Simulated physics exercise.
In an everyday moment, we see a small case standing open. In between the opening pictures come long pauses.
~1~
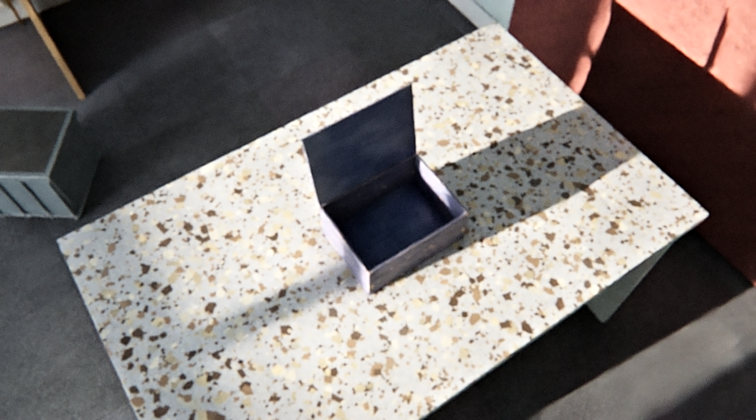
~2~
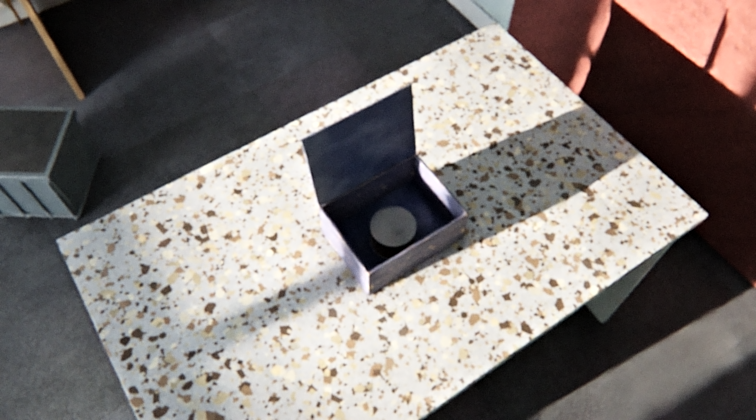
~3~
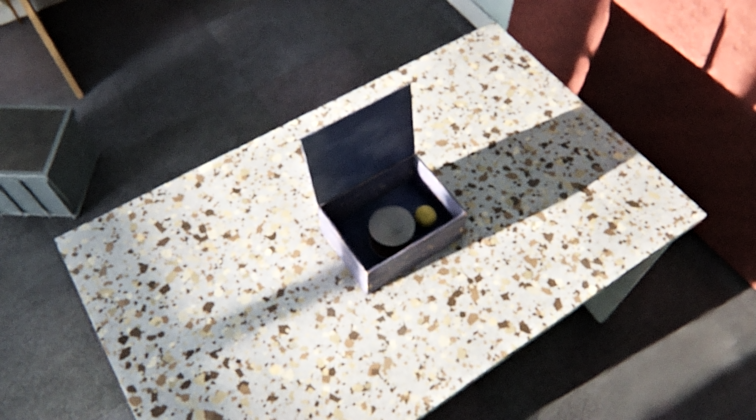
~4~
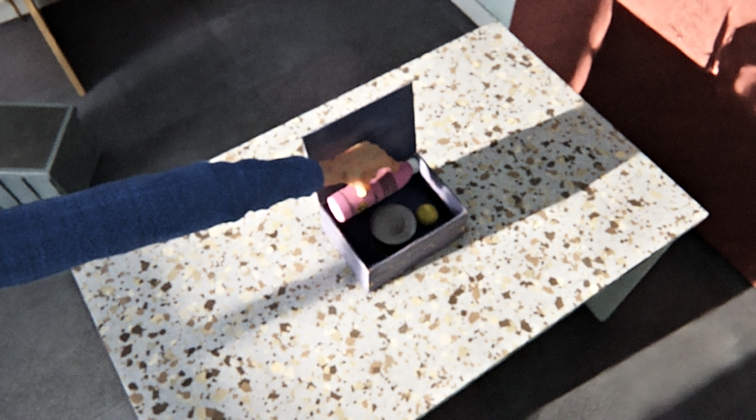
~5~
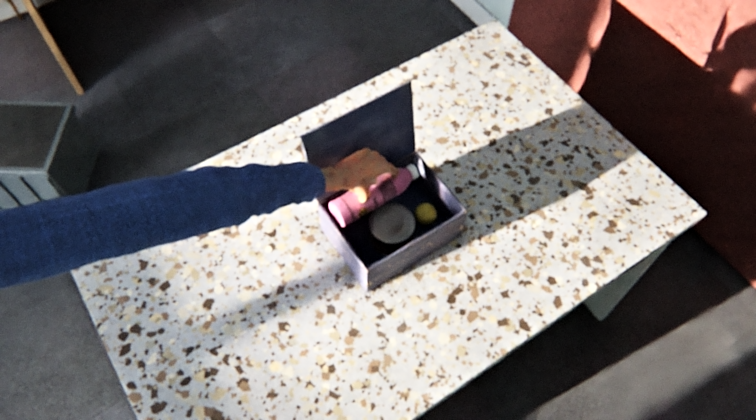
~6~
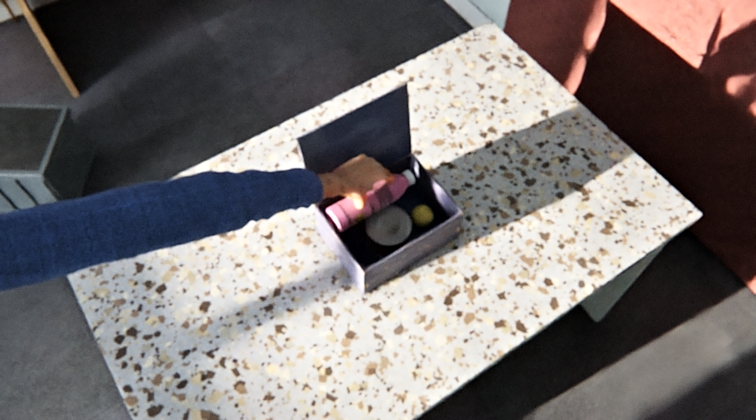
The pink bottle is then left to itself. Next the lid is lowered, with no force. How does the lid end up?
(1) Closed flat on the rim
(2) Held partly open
Closed flat on the rim (1).
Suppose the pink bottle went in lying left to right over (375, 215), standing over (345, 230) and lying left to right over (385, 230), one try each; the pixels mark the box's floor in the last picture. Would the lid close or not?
On the first go the lid comes to rest closed, on the second it is stopped short, on the third it is stopped short.
Then, 0.50 s later than the last frame, pink bottle moved about its own width near (370, 207).
Then, 1.40 s later than the last frame, lid 72° above the rim; pink bottle moved about its own width near (371, 208).
Then, 1.80 s later than the last frame, lid 41° above the rim; pink bottle moved about its own width near (371, 207).
Then, 2.10 s later than the last frame, lid 10° above the rim; pink bottle moved about its own width near (371, 207).
When it is over, lid shut; moved from the start, pink bottle; the other 2 as before. End places, in pixels of the last picture, pink bottle near (370, 207).
